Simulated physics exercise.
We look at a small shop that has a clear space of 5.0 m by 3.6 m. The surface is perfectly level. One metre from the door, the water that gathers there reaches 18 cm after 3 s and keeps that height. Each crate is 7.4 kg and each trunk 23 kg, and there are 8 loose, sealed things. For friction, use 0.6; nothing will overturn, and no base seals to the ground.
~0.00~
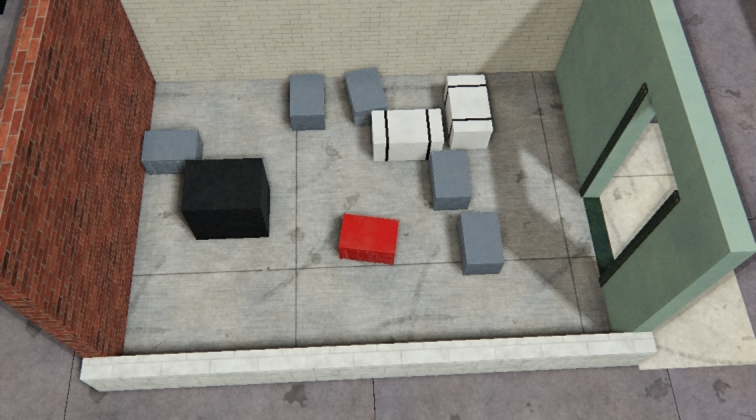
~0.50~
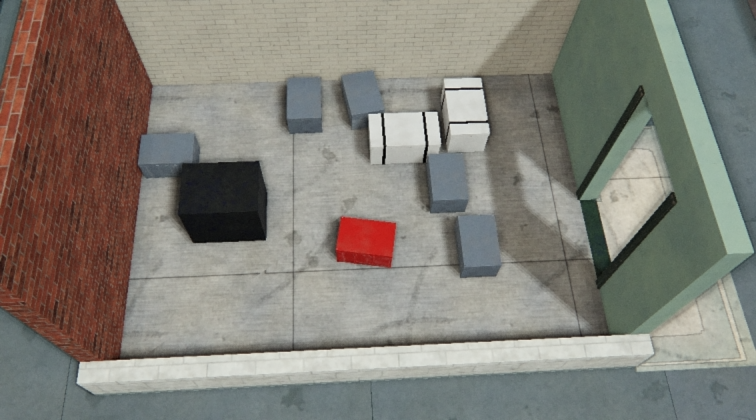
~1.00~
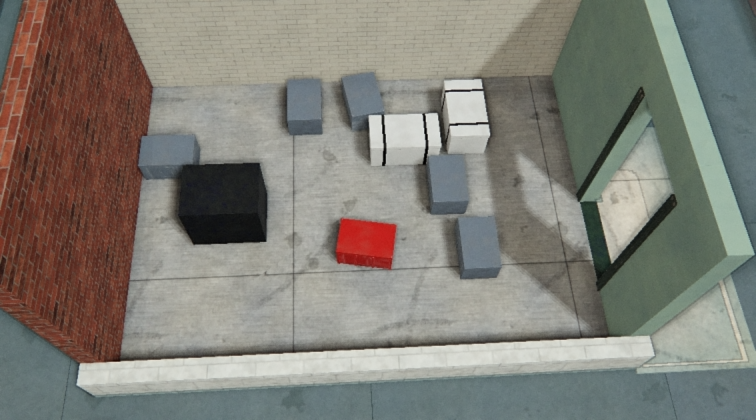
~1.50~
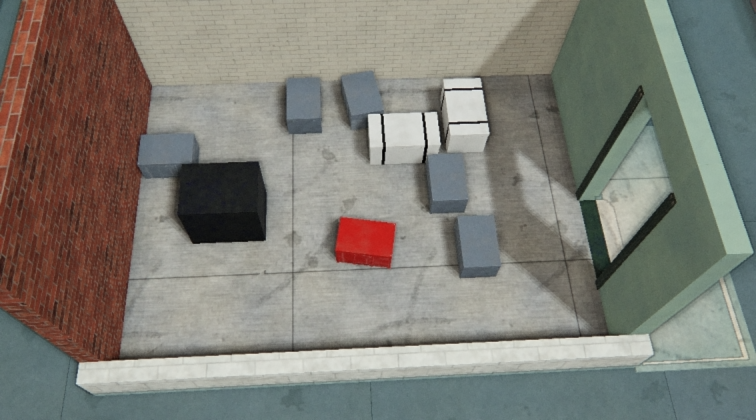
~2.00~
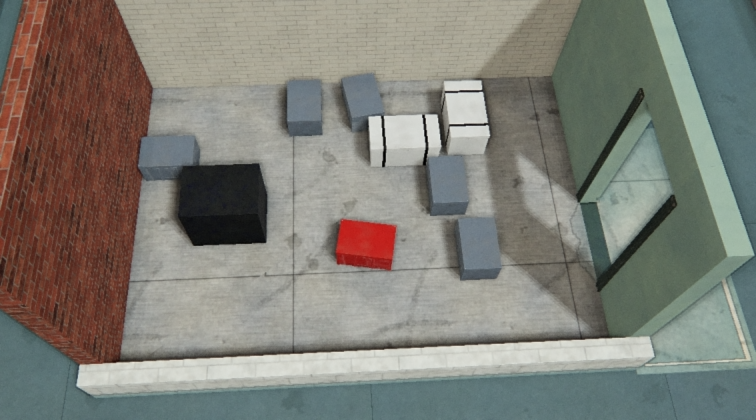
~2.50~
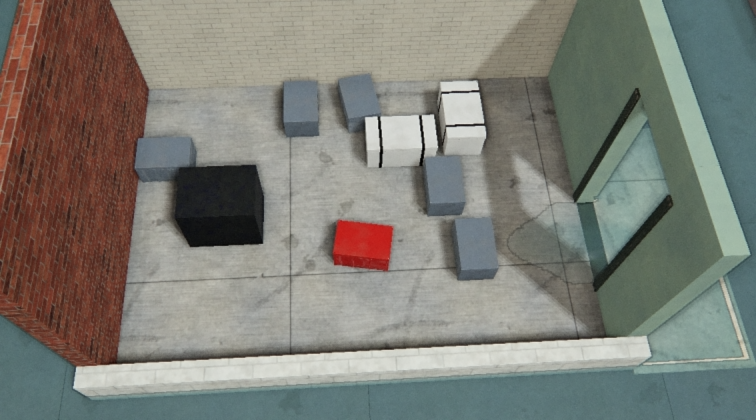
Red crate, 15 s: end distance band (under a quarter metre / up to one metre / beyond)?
Expect it to be pushed beyond a metre.
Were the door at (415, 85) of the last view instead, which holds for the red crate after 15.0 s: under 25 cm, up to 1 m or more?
Observation: Red crate large displacement.
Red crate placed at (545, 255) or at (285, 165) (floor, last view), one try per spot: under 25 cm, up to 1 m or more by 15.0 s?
First try: It covers a big distance; second try: It covers a big distance.
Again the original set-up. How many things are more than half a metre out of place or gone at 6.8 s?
My count gives 3.
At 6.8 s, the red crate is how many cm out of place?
About 120 cm by then.
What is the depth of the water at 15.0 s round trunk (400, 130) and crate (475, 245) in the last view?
About 8 and 10 cm.
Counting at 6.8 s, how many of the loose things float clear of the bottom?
Then: 2.
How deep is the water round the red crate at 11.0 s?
I'd say around 8 cm.
After 3.5 s the red crate is near (363, 240), 0.0 m from its start, aground; 0 afloat.
After 6.8 s the red crate is near (257, 268), 1.2 m from its start, afloat; 2 afloat.
After 11.0 s the red crate is near (164, 131), 2.6 m from its start, afloat; 6 afloat.
After 15.0 s the red crate is near (212, 139), 2.1 m from its start, afloat; 7 afloat.
